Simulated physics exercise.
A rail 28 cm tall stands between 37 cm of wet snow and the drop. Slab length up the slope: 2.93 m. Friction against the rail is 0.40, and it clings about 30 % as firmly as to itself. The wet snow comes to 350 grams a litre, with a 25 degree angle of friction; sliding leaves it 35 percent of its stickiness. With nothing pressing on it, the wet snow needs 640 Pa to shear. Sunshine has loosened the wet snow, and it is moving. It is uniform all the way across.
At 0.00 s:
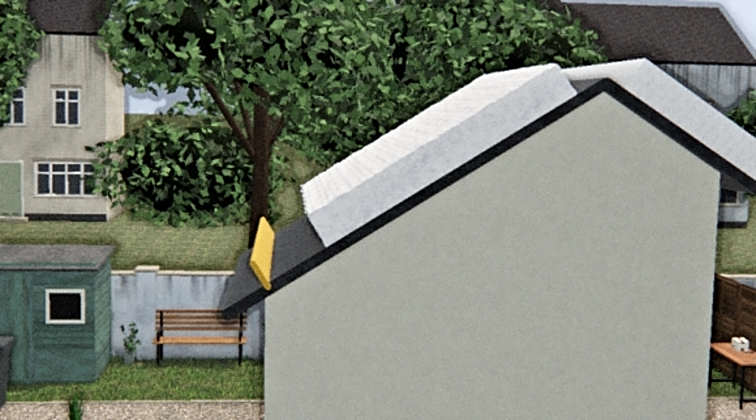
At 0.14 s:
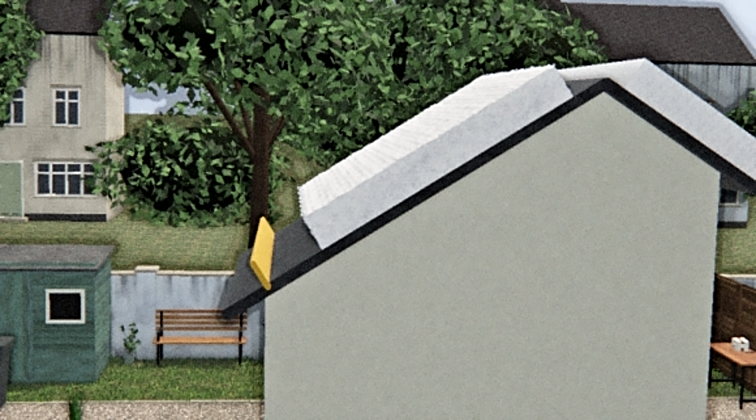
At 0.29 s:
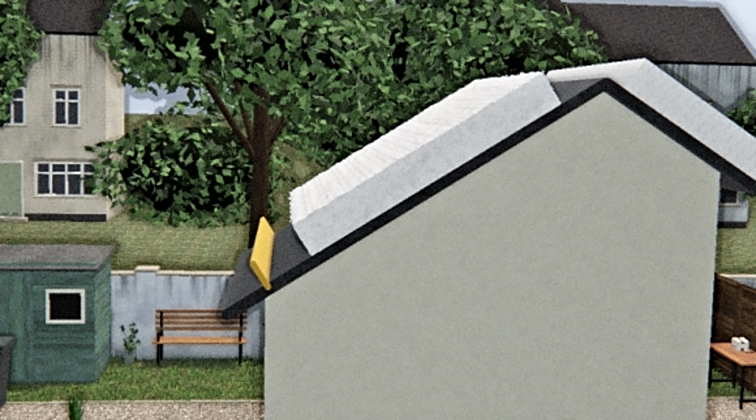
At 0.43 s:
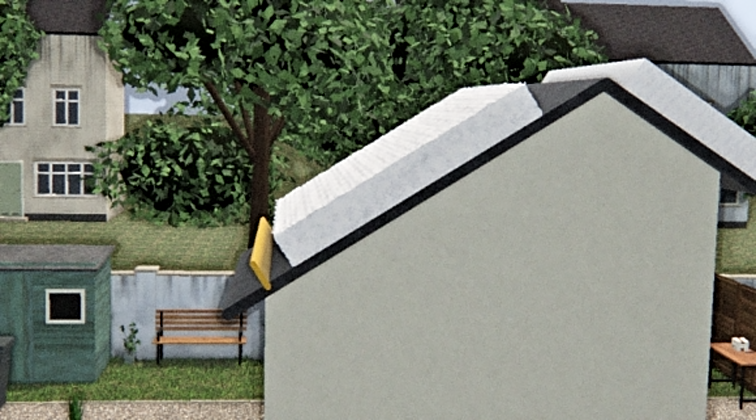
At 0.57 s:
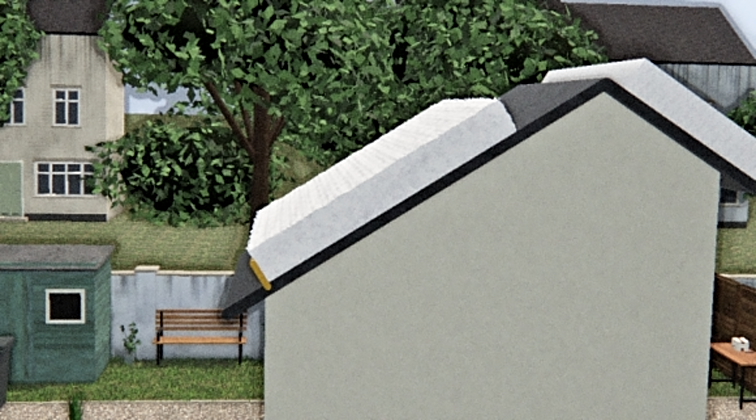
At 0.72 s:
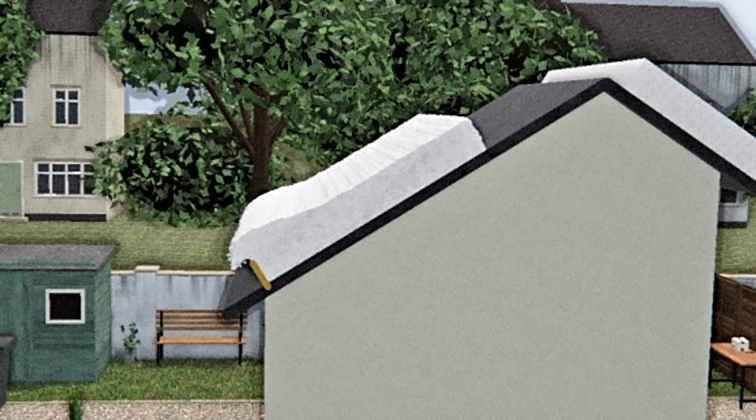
We see a thick white layer of snow slide down the left slope of a dark roof, baring the roof near the ridge, then reach the yellow rail, bulge over it and sag unevenly above the eave.
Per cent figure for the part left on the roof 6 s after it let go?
Expect roughly 47 %.
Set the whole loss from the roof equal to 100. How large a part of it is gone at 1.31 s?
60 %.
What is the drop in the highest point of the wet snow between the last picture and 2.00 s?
I'd put it at close to 0.7 m.
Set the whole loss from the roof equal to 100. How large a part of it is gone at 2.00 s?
That figure sits at some 90 percent.
After 1.31 s, 69 % of the snow is on the roof.
After 2.00 s, 53 % of the snow is on the roof.
After 2.70 s, 47 % of the snow is on the roof.
After 3.40 s, 47 % of the snow is on the roof.
After 6.00 s, 47 % of the snow is on the roof.
